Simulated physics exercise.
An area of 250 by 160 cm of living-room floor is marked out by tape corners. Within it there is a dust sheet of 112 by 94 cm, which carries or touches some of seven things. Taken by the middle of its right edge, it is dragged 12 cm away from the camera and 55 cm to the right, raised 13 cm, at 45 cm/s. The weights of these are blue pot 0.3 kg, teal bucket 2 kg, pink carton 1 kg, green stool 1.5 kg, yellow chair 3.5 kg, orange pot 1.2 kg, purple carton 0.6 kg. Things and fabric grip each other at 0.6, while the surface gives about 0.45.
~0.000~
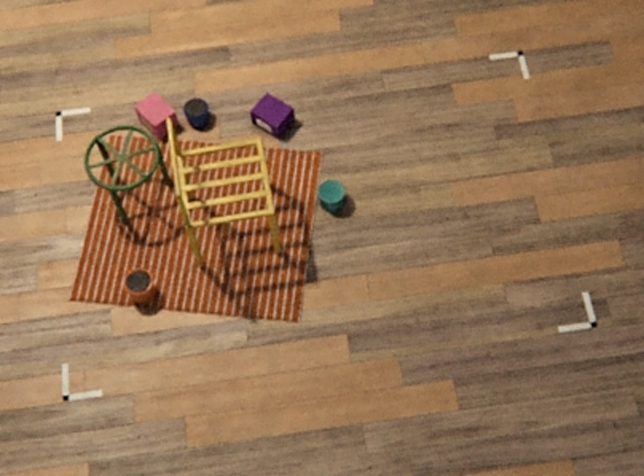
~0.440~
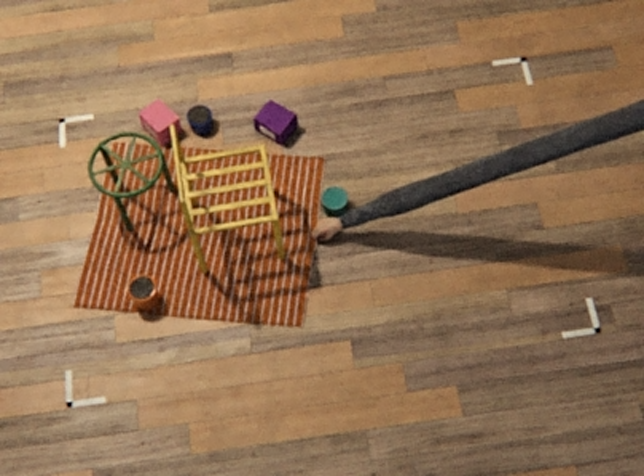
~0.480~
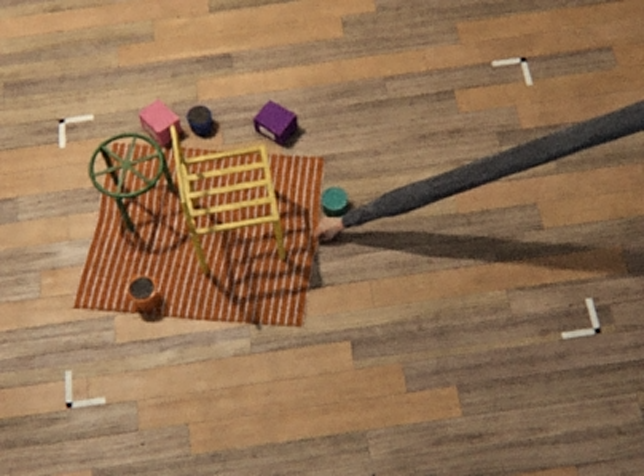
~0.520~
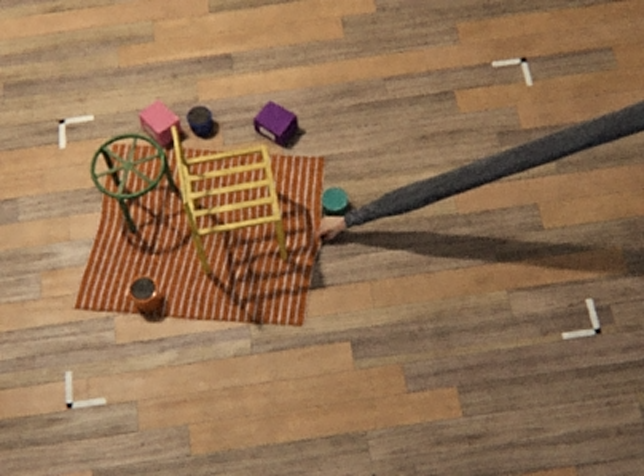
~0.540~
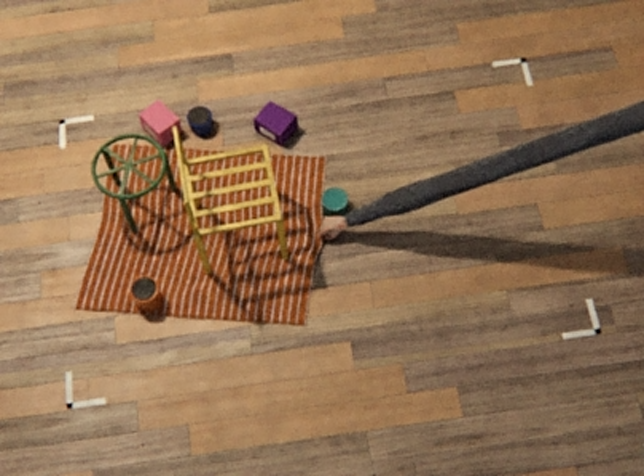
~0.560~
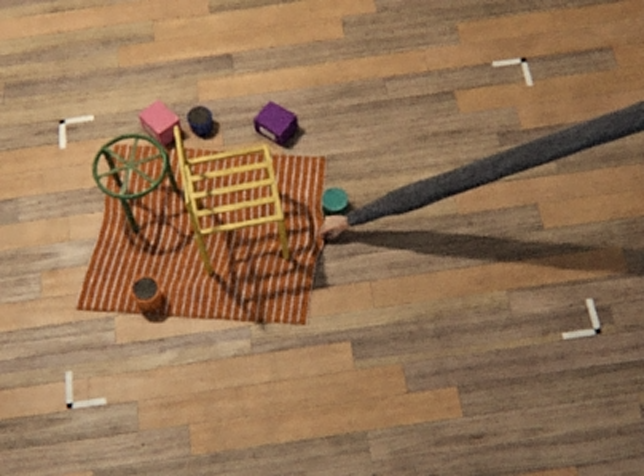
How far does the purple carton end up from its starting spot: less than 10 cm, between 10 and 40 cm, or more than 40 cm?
Oh, that one stays pretty much put.
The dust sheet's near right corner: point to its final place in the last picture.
Near (426, 282).
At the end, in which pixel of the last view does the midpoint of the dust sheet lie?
Close to (316, 213) in pixels.
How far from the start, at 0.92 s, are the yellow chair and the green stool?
About: Yellow chair 20 cm, green stool 15 cm.
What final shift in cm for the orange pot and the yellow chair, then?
Net shift, approx.: Orange pot = 60 cm; yellow chair = 50 cm.
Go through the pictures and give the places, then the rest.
Shows, dust sheet corners (69, 300) (323, 153) (300, 322), in the first picture.
Shows, dust sheet corners (73, 307) (326, 158); grip (318, 239), in the second picture.
Shows, dust sheet corners (72, 308) (326, 158); grip (319, 239), in the third picture.
Shows, dust sheet corners (73, 309) (326, 158); grip (322, 238), in the fourth picture.
Shows, dust sheet corners (74, 309) (327, 158); grip (323, 238), in the fifth picture.
Shows, dust sheet corners (76, 309) (327, 157) (307, 325); grip (324, 237), in the sixth picture.
After 0.9 s, middle of the dust sheet at (242, 228); orange pot 20 cm off its start, yellow chair 18 cm off its start, green stool 16 cm off its start.
After 1.3 s, middle of the dust sheet at (274, 224); orange pot 37 cm off its start, yellow chair 34 cm off its start, green stool 32 cm off its start.
After 1.6 s, middle of the dust sheet at (304, 221); orange pot 54 cm off its start at (255, 272), green stool 47 cm off its start at (223, 166), yellow chair 43 cm off its start at (319, 172).
After 2.0 s, middle of the dust sheet at (315, 213); orange pot 62 cm off its start, green stool 56 cm off its start, yellow chair 51 cm off its start.
After 2.6 s, middle of the dust sheet at (316, 213); purple carton 0 cm off its start at (275, 117), orange pot 64 cm off its start at (275, 267), green stool 51 cm off its start at (232, 169), yellow chair lifted 26 cm.
